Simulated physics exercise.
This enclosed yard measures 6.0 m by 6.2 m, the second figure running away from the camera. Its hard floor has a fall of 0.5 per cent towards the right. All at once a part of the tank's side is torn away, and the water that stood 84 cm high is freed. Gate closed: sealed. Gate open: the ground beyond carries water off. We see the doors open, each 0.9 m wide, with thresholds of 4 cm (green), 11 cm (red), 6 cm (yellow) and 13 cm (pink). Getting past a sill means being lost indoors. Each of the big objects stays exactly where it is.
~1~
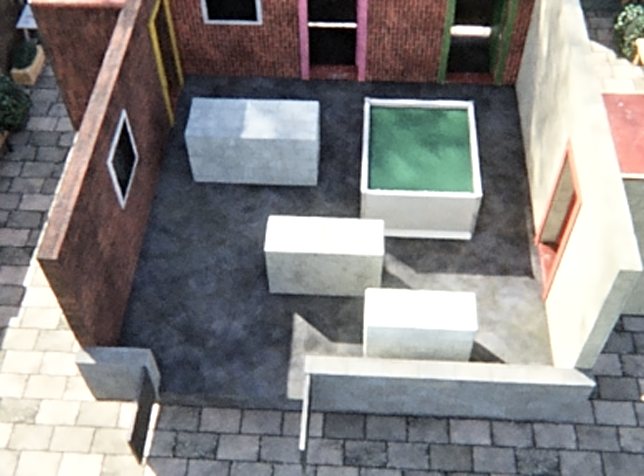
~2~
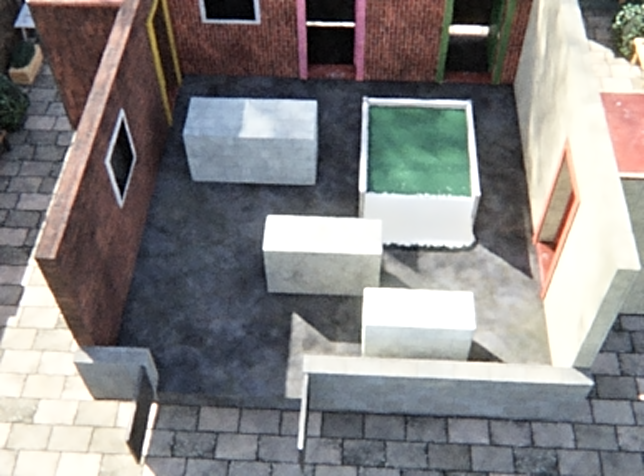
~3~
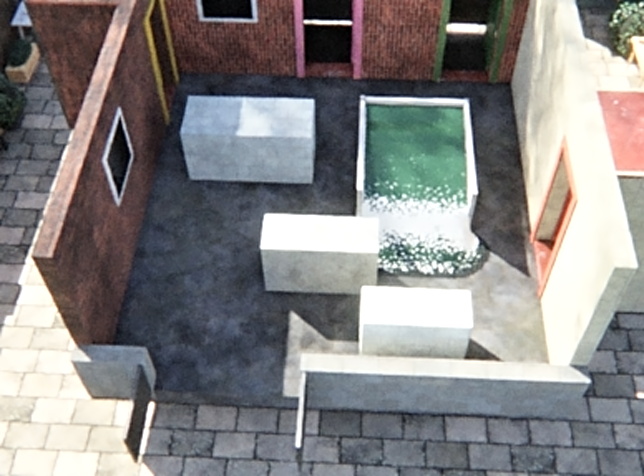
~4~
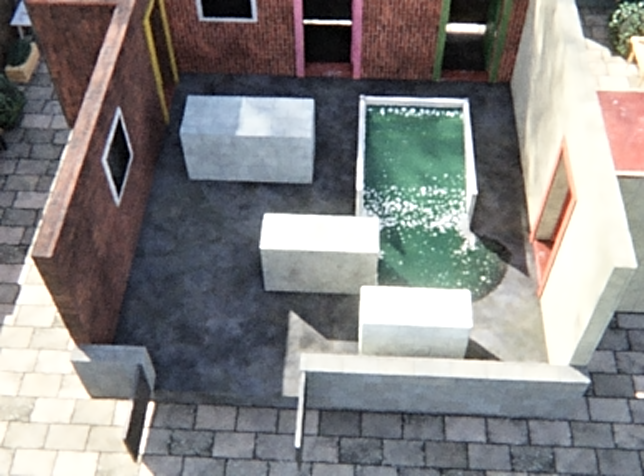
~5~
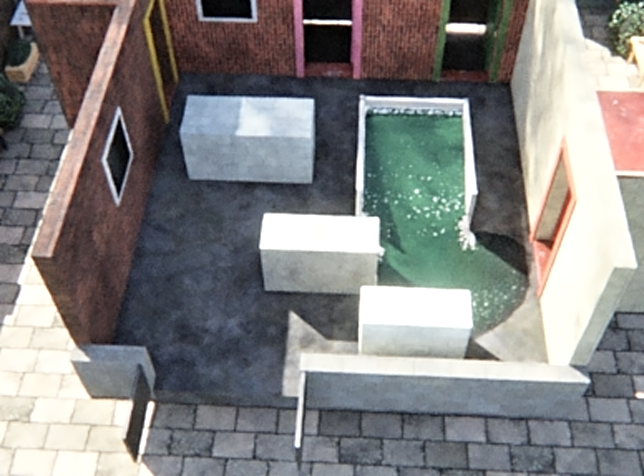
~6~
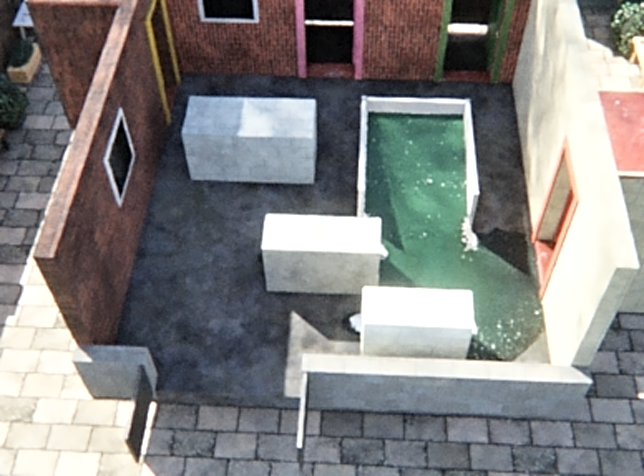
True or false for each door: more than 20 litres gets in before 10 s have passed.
Green door true, red door true, yellow door false, pink door false.
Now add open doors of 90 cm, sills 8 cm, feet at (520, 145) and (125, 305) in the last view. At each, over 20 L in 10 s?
In the order given, lower then higher.
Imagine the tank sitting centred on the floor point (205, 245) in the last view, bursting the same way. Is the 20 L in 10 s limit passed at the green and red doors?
So the green door keeps within it and the red door keeps within it.
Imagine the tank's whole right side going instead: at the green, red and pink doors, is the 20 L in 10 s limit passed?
The green door comes out more than that, the red door more than that and the pink door less than that.
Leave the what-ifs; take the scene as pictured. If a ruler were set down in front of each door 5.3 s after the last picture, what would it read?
Door by door in cm, green shows 11, red shows 12, yellow shows 4, pink shows 2.
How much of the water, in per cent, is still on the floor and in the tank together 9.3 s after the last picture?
I'd say close to 78 percent is still there.
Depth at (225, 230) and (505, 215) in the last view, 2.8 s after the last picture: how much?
First spot 2 cm, second spot 6 cm.
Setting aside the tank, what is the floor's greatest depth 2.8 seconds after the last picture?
Around 29 centimetres deep.
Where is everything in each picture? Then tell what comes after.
The first picture shows still water, 84 cm deep, in the tank at (420, 149).
In the second picture, the front is at (474, 238), 0.9 m from the gap at (416, 217); 0.4 m2 of floor is under water; 84 cm left at the back of the tank.
In the third picture, water pours out at (413, 218) and has run 1.1 m, to a hidden place; typically 14 cm deep outside, 83 cm at the tank's back.
In the fourth picture, water pours out at (413, 220) and has run 1.5 m, to a hidden place; typically 14 cm deep outside, 76 cm at the tank's back.
In the fifth picture, water pours out at (412, 220) and has run 2.0 m, to (470, 334); typically 12 cm deep outside, 71 cm at the tank's back.
In the sixth picture, the front is at a hidden place, 2.6 m from the gap at (414, 221); 5.1 m2 of floor is under water; 71 cm left at the back of the tank.
Then, 0.7 s after the last picture water covers 35 % of the floor and is deepest (55 cm) near (412, 317); green door not reached, red door 9 cm at the sill, 0 L in, yellow door not reached, pink door not reached.
Then, 1.5 s after the last picture water covers 50 % of the floor and is deepest (48 cm) near (549, 392); green door not reached, red door 16 cm at the sill, 2 L in, yellow door not reached, pink door not reached.
Then, 2.8 s after the last picture water covers 65 % of the floor and is deepest (29 cm) near (549, 392); green door not reached, red door 22 cm at the sill, 48 L in, yellow door 2 cm at the sill, 0 L in, pink door not reached.
Then, 5.3 s after the last picture water covers 80 % of the floor and is deepest (18 cm) near (198, 186); green door 11 cm at the sill, 77 L in, red door 12 cm at the sill, 106 L in, yellow door 4 cm at the sill, 0 L in, pink door 2 cm at the sill, 0 L in.
Then, 9.3 s after the last picture water covers 100 % of the floor and is deepest (10 cm) near (346, 114); green door 7 cm at the sill, 161 L in, red door 7 cm at the sill, 108 L in, yellow door 4 cm at the sill, 1 L in, pink door 10 cm at the sill, 0 L in.
